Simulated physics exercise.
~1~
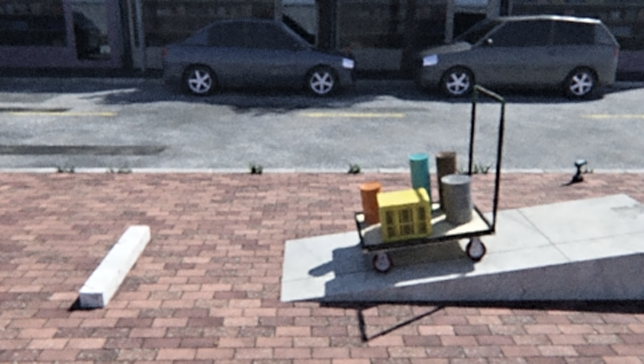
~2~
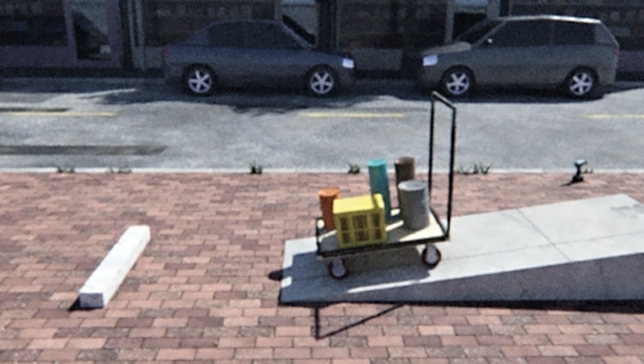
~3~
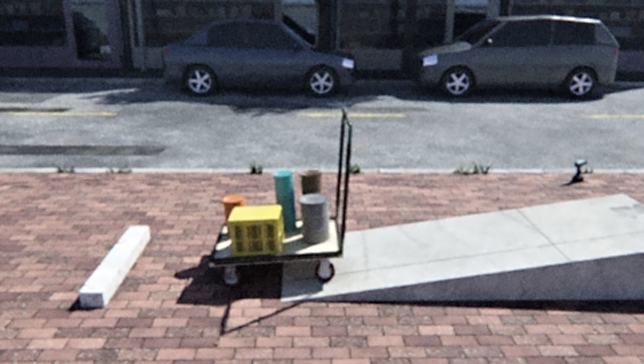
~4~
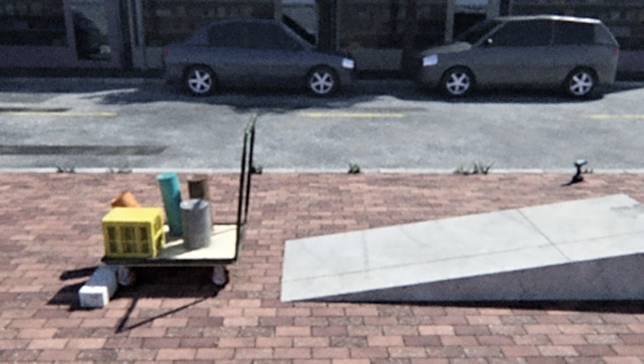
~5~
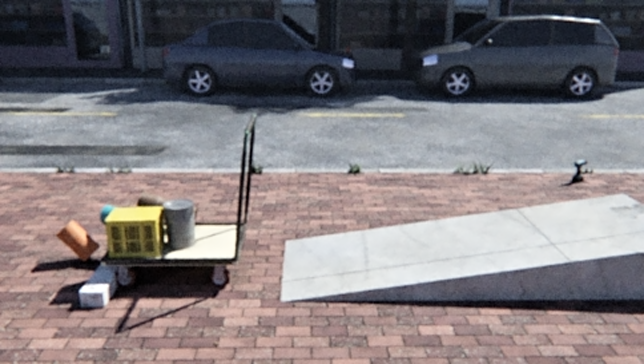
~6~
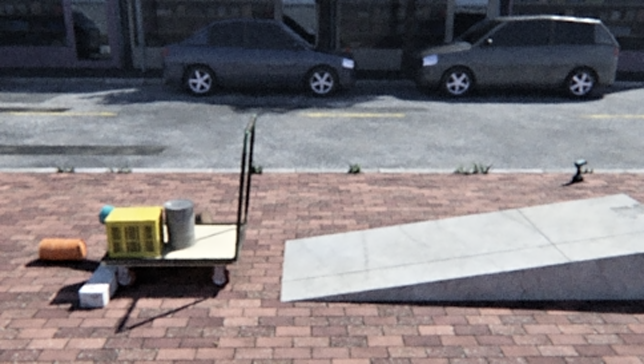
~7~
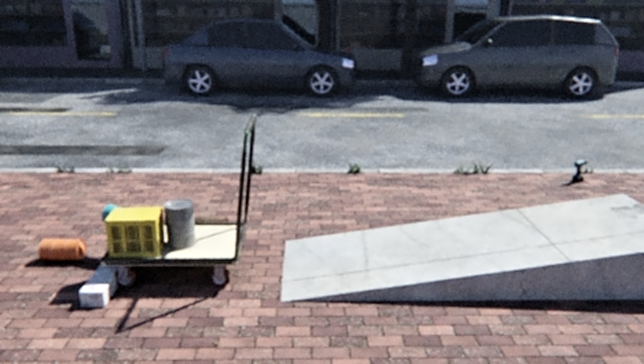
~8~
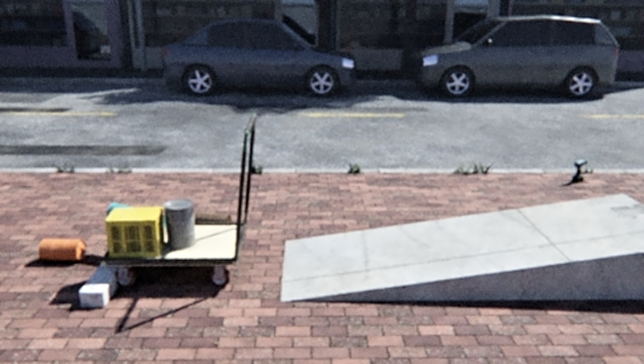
A flatbed trolley with a tall dark handle stands on a pale ramp at the right of a red brick pavement, seen from slightly above, with two dark cars parked across the street behind. It carries a yellow crate and orange, turquoise, brown and grey canisters. The trolley rolls left down the ramp and across the bricks until it stops abruptly at a white kerb. The orange canister tips and tumbles over the front onto the bricks, while the turquoise and brown ones topple behind the crate. Finally, the orange canister lies beyond the kerb, and the crate and upright grey canister remain aboard.
